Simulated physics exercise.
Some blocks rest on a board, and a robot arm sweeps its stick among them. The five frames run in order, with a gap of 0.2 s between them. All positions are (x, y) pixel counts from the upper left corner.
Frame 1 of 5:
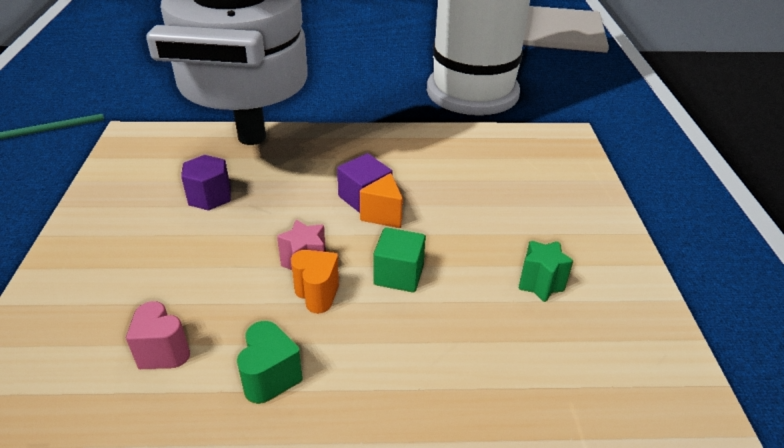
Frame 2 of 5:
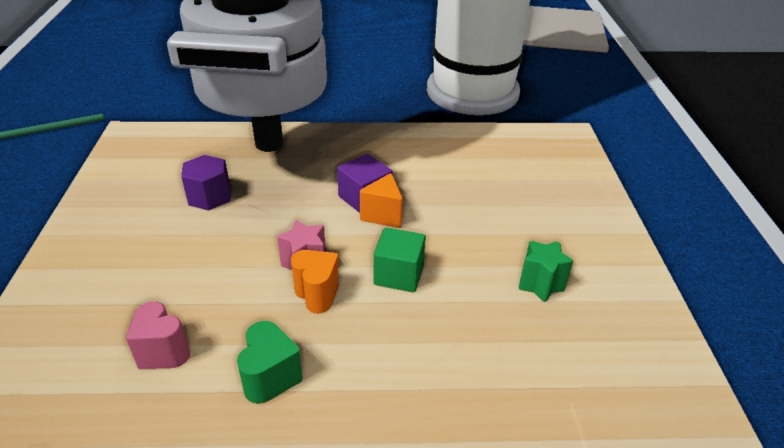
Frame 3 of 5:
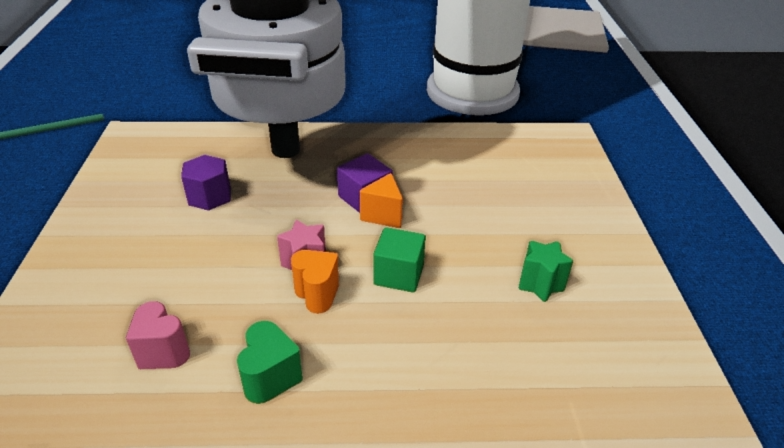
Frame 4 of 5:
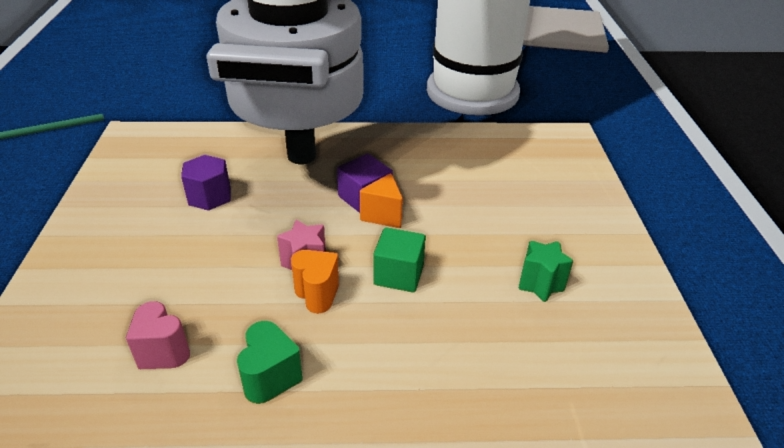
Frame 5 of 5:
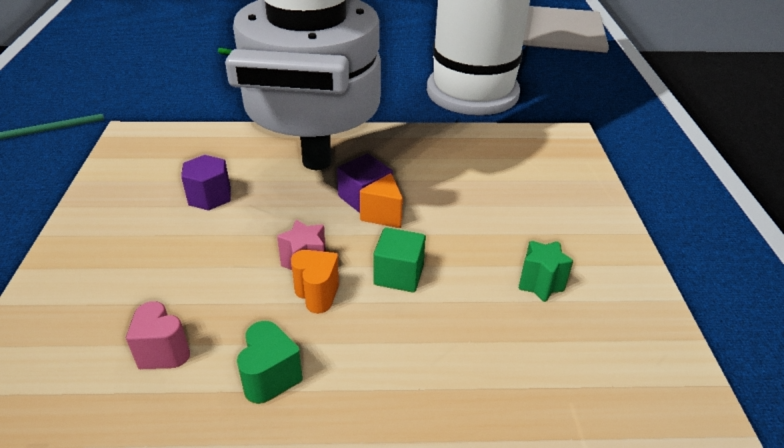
In this clip, a robot arm moves its dark stick steadily rightward and slightly nearer along the far edge of a wooden board, drawing close to a purple block beside an orange one, while all the colored blocks stay still.
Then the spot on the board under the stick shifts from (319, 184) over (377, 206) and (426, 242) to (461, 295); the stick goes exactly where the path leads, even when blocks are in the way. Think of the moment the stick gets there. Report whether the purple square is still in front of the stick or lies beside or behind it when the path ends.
It slips away.
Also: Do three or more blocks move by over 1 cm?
Final answer: No.
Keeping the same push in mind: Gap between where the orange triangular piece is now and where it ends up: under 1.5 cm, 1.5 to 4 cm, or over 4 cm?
The answer is over 4 cm.
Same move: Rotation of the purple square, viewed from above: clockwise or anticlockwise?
Spin direction: Counter-clockwise.
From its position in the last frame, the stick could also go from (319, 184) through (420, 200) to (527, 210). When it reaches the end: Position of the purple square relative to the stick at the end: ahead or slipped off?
It is off to the side or behind.
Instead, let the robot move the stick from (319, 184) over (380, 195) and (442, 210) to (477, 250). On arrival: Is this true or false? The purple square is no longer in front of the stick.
The statement is incorrect.
On the path given first. One third of the way, stick (378, 185); purple square (412, 187); orange triangular piece (436, 205).
Two thirds of the way, stick (429, 221); purple square (468, 216), turned 45° anticlockwise; orange triangular piece (506, 226), turned 40° anticlockwise.
At the end, stick (464, 272); purple square (485, 227), turned 70° anticlockwise; orange triangular piece (525, 228), turned 60° anticlockwise; green square in place.
